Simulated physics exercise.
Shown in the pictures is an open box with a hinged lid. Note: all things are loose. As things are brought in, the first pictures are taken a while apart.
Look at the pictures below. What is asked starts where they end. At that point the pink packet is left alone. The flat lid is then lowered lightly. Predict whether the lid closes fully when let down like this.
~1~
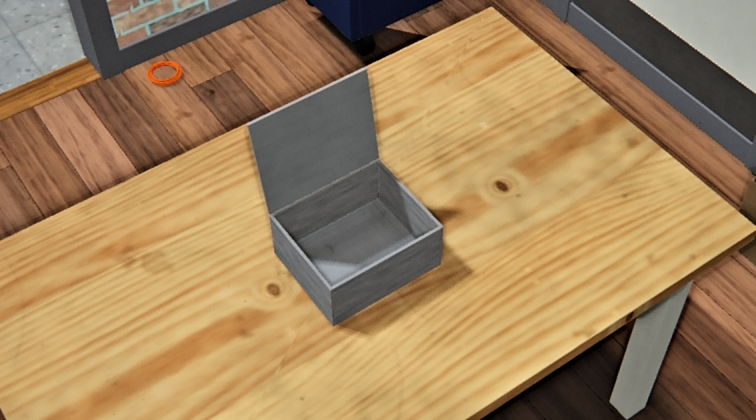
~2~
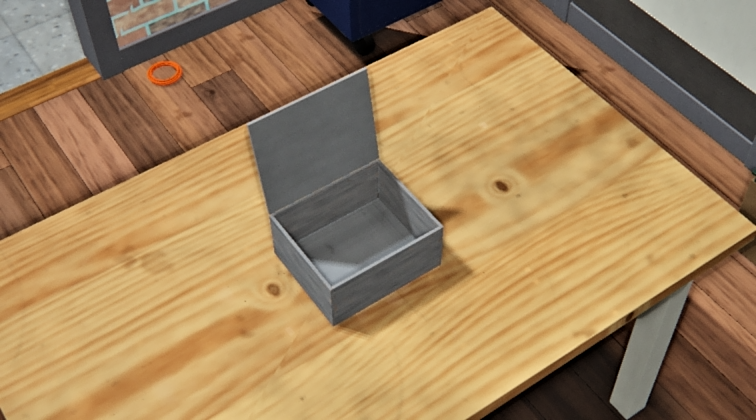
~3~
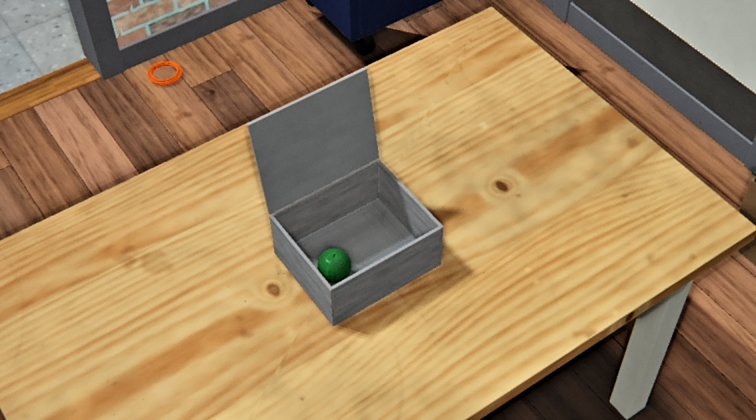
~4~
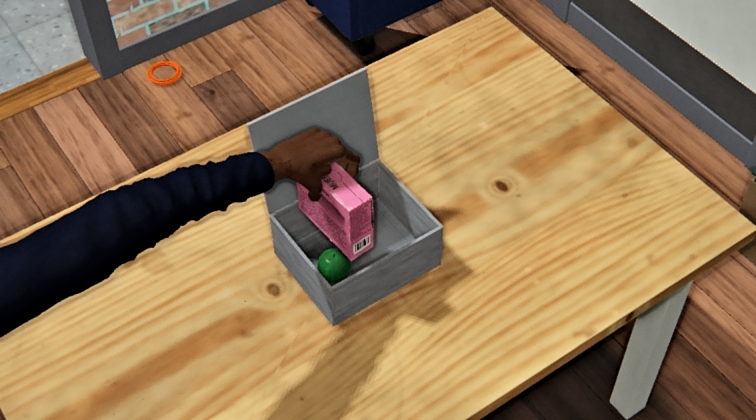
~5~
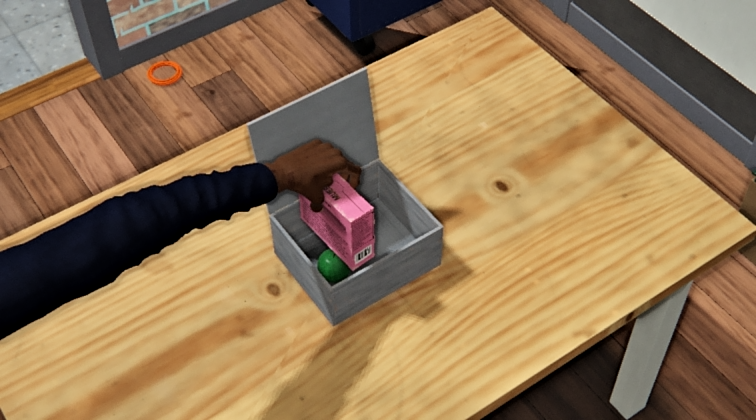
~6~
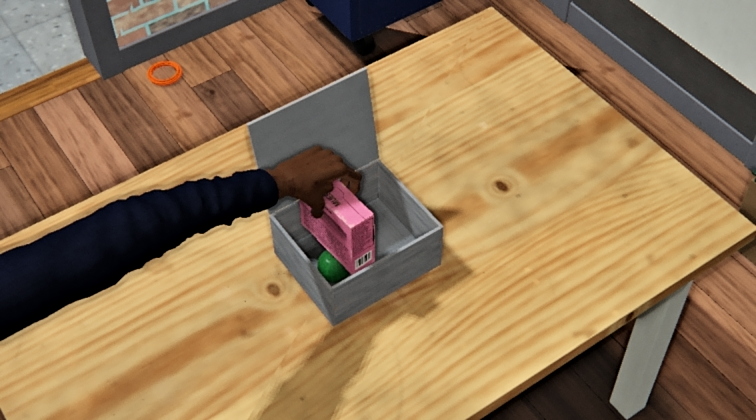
The lid finishes lowered.
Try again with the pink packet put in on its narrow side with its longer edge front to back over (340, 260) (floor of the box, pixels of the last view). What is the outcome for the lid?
Result: Lid drops fully.
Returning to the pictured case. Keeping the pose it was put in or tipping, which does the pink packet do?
Simply put, the pink packet gets tilted.
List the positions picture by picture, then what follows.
In the first picture, the last thing is not in view yet.
In the second picture, the last thing is not in view yet.
In the third picture, the last thing is not in view yet; green apple (334, 266).
In the fourth picture, on its way; pink packet (334, 203); green apple (334, 266).
In the fifth picture, on its way; pink packet (336, 213).
In the sixth picture, in place under the hand; pink packet (336, 219).
Then, 0.90 s after the last picture, lid starting down; pink packet on its side near (376, 242); green apple rolled about its own width.
Then, 1.70 s after the last picture, lid 47° above the rim; pink packet on its side near (376, 242); green apple rolled about its own width.
At rest, lid shut; tipped over in the box, pink packet; moved from the start, green apple. Seen from the same camera at the end, pink packet near (376, 242).
